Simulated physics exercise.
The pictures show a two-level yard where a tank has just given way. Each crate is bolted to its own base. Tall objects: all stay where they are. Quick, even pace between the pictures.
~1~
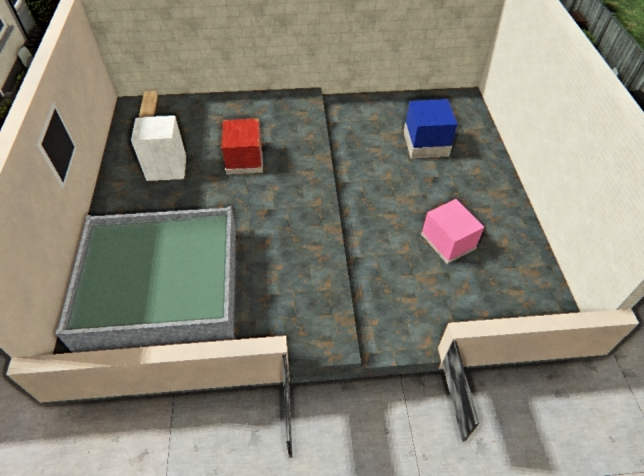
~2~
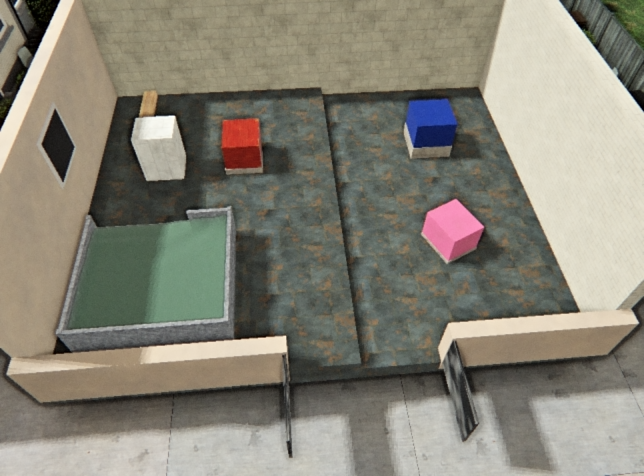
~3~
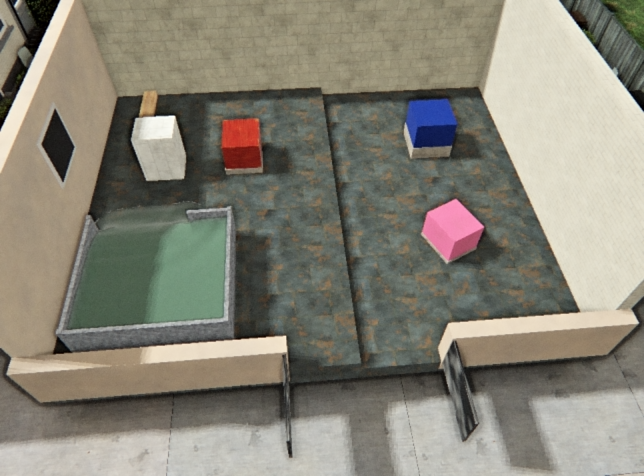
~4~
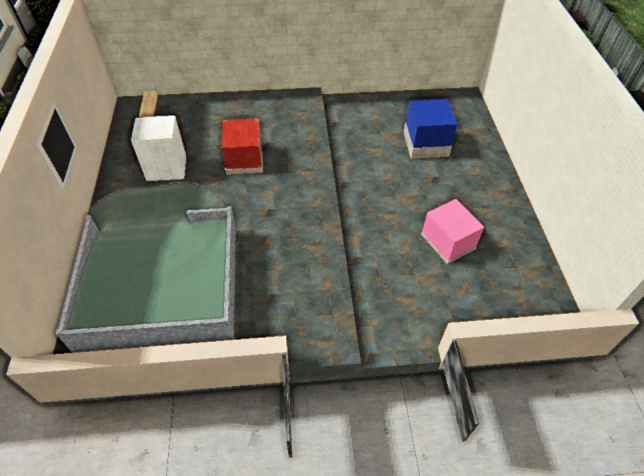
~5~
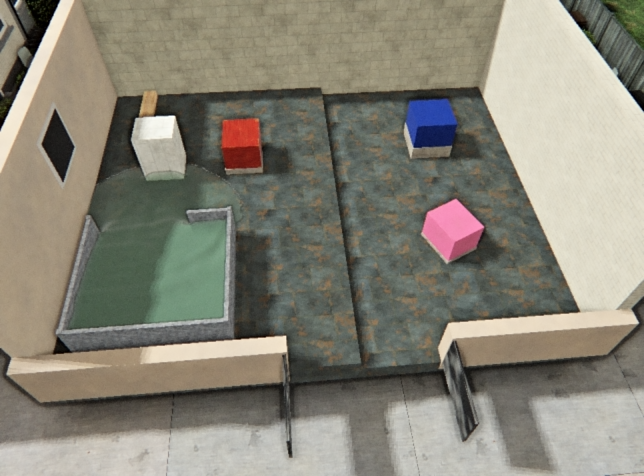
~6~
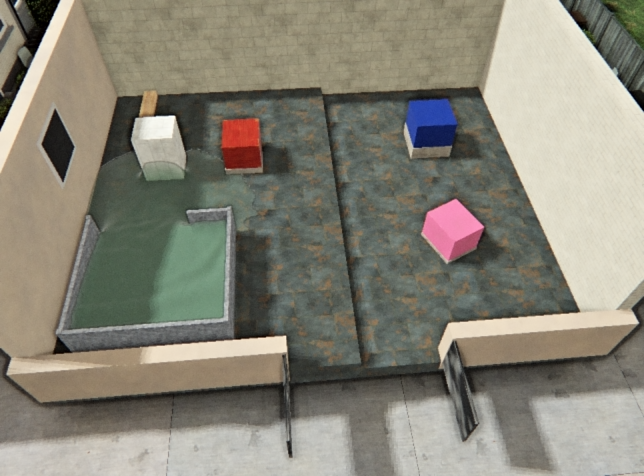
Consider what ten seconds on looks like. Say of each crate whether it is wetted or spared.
In the end the pink crate is left wet; the red crate is left wet; the blue crate is left dry.
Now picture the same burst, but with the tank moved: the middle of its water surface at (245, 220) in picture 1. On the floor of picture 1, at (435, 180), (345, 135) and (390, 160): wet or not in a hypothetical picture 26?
As listed: Wet, wet, awash.
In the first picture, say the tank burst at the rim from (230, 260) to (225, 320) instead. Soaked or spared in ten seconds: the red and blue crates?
Log: Red crate stays clear; blue crate stays clear.
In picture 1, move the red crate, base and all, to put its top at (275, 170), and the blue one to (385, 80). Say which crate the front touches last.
One in pink.
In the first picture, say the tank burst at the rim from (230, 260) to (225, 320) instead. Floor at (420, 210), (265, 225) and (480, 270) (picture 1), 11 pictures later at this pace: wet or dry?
Taking the points one after the other, they come out inundated, not soaked and inundated.
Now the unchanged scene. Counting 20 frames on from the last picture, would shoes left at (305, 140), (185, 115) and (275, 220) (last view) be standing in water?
Result by point, in sequence: Unwetted, then waterlogged, then waterlogged.
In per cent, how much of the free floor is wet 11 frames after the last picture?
Roughly 25 percent.
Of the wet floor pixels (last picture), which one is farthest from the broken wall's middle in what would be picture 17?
Close to (282, 91).
A moment on, water covers 15 % of the floor; the pink crate not reached, the red crate water round its plinth, the blue crate not reached.
Next, water covers 25 % of the floor; the pink crate not reached, the red crate water round its plinth, the blue crate not reached.
Then, water covers 45 % of the floor; the pink crate water round its plinth, the red crate water round its plinth, the blue crate water round its plinth.
Later, water covers 75 % of the floor; the pink crate water round its plinth, the red crate water round its plinth, the blue crate water round its plinth.
In the end, water covers 95 % of the floor; the pink crate was topped, the red crate was topped, the blue crate stayed above the water.
